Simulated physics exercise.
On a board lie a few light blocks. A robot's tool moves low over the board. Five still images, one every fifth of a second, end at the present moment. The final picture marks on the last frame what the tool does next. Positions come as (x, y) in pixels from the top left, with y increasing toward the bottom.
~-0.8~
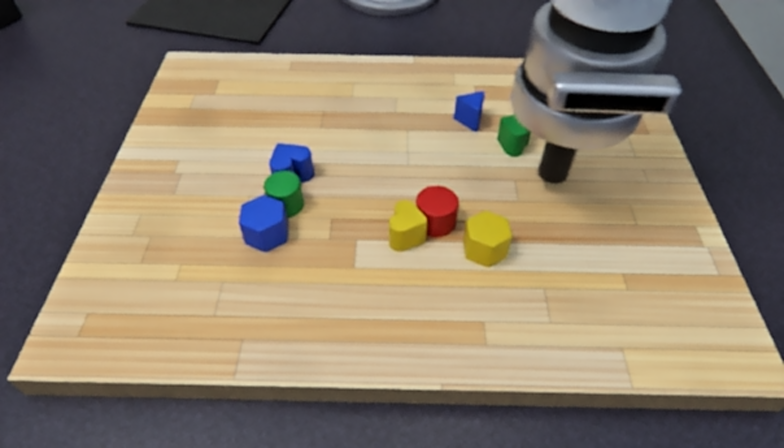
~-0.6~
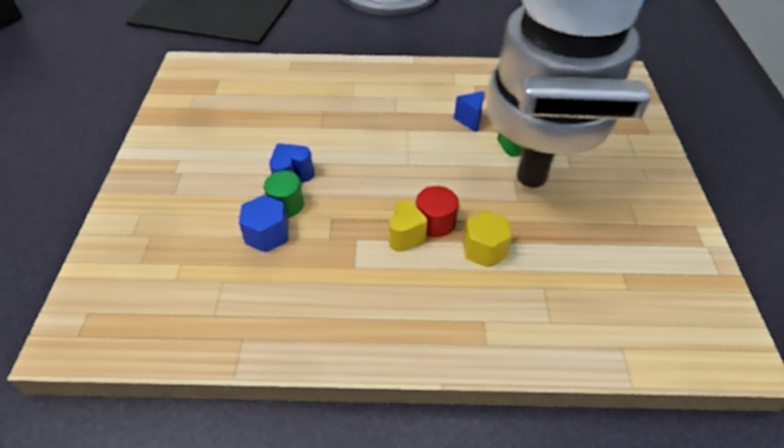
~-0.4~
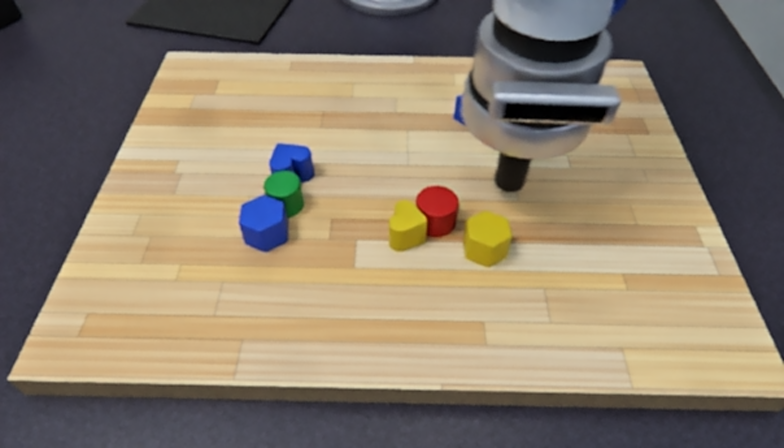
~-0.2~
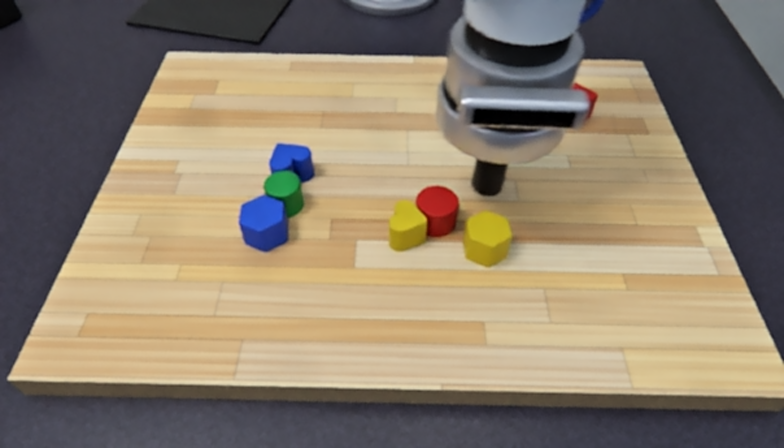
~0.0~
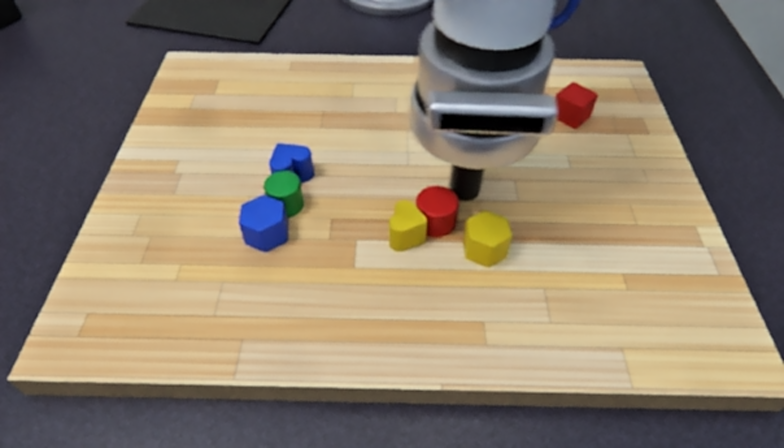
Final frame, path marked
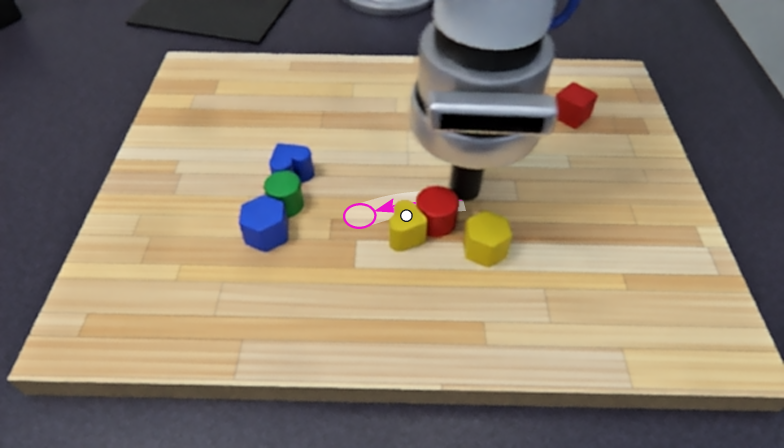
A robot's tool moves steadily left over a wooden board while the colored blocks stay still.
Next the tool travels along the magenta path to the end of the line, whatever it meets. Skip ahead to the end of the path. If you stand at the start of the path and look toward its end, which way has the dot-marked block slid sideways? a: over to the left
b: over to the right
The one that fits is a, over to the left.
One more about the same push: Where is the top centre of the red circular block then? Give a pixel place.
Its top middle: (414, 210).
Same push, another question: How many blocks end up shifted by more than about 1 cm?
There will be two blocks displaced.
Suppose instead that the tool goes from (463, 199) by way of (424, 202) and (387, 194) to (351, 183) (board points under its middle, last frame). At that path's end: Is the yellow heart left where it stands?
No.
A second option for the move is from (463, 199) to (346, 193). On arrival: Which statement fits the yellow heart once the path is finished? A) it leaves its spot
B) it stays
The correct letter is A.
The line goes from (463, 199) by way of (411, 204) to (360, 216); the dot is on the yellow heart.
The first path, step by step. One third of the way, tool (429, 193); yellow heart (395, 229); red circular block (421, 207).
Two thirds of the way, tool (393, 197); yellow heart (391, 237), turned 20° clockwise; red circular block (414, 210).
At the end, tool (359, 207); yellow heart (391, 237), turned 20° clockwise; red circular block (414, 210); yellow hexagonal block unmoved.
